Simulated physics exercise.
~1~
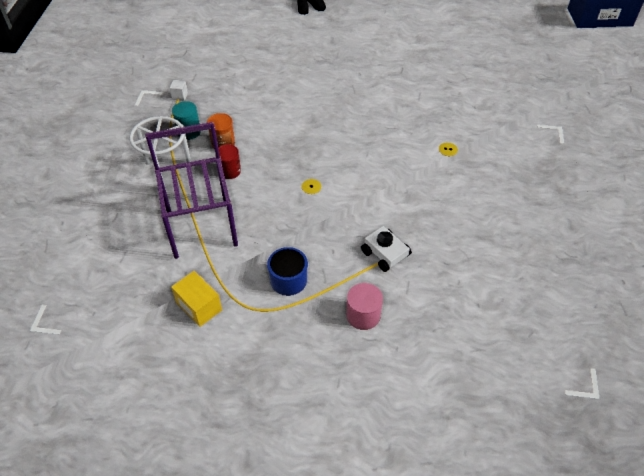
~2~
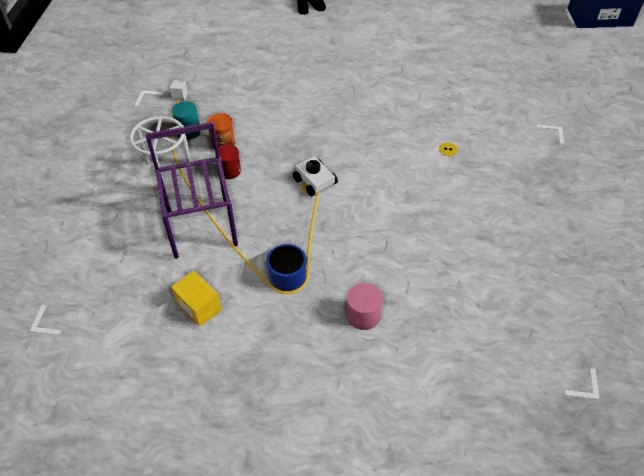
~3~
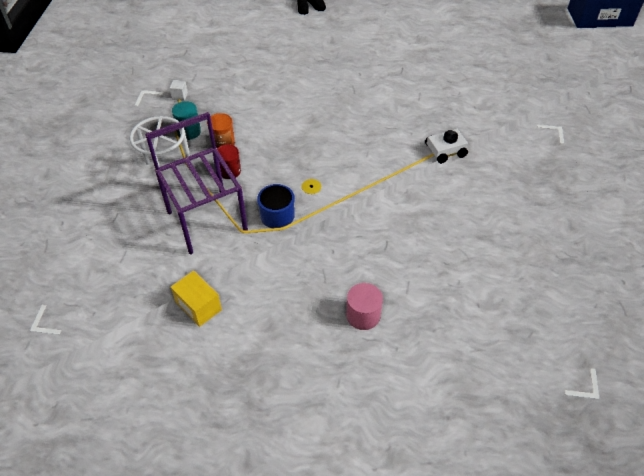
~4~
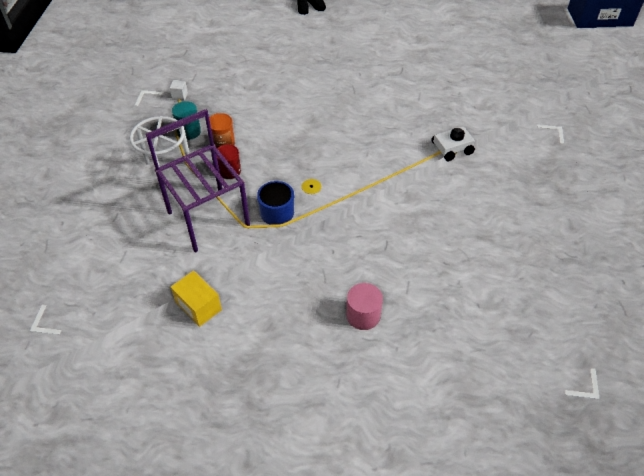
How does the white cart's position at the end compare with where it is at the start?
At the start the cart is just above and to the right of the pink tub. At the end it is farther up and to the right, at the right-hand yellow mark.
